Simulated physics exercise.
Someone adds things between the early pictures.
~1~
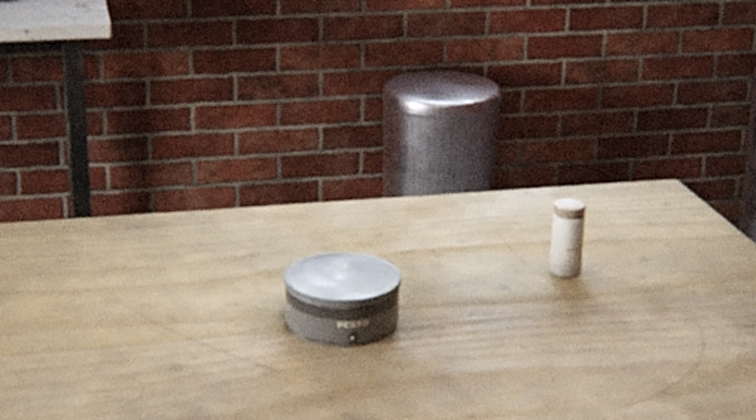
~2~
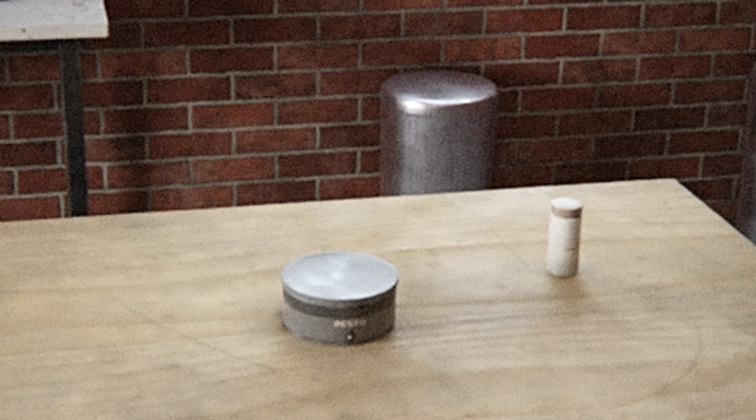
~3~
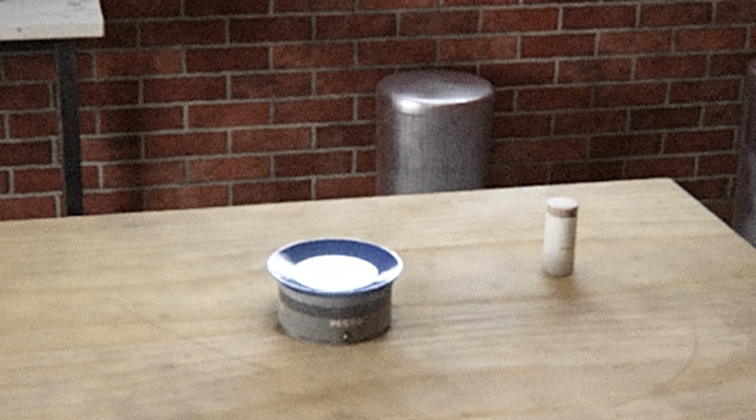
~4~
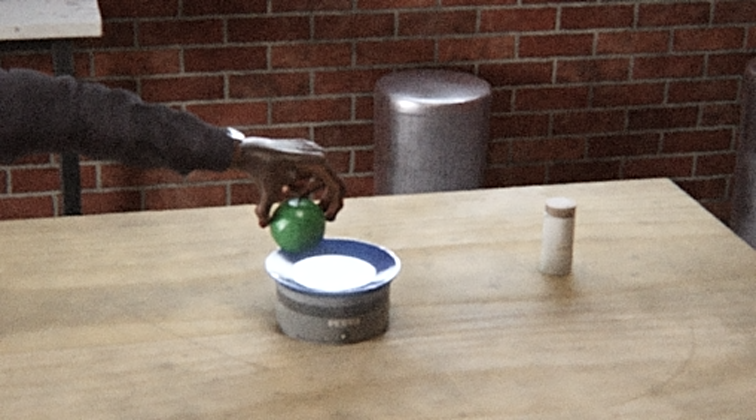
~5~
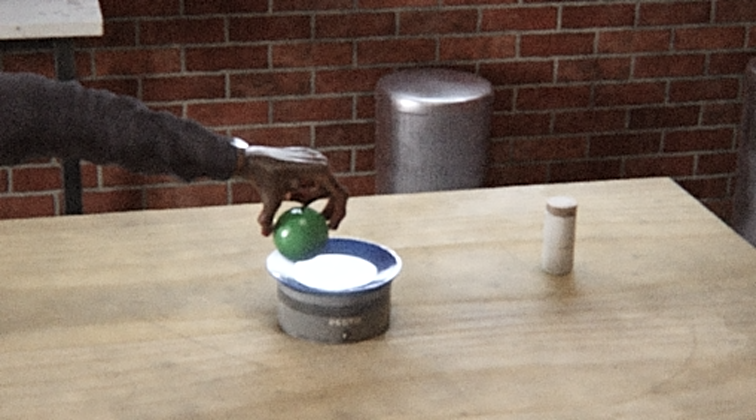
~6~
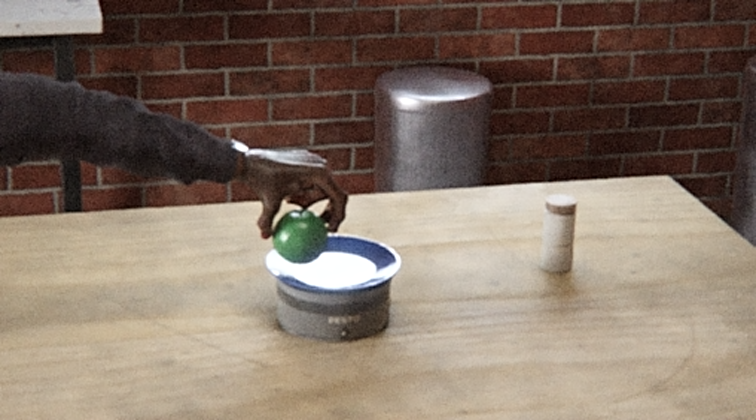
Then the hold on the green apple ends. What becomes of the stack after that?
The stack stays standing.
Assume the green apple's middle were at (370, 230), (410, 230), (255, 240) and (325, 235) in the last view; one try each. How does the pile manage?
Lab note - try 1: No collapse; try 2: Collapse; try 3: Collapse; try 4: No collapse.
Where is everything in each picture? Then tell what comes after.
In the first picture, the last thing is not in view yet.
In the second picture, the last thing is not in view yet; grey tub (339, 298).
In the third picture, the last thing is not in view yet; white shaker (560, 236).
In the fourth picture, coming down; green apple (298, 225); blue plate (333, 269).
In the fifth picture, coming down; green apple (301, 234); grey tub (334, 296).
In the sixth picture, set down, still held; green apple (300, 237); white shaker (559, 233).
Then, 0.70 s past the last view, things are still on the move.
Then, 1.60 s past the last view, nothing moves.
Then, 2.50 s past the last view, green apple resting near (300, 237).
Finally, all 4 still in place. Final places as the last picture's camera would see them, green apple near (300, 237). The pile keeps its balance.
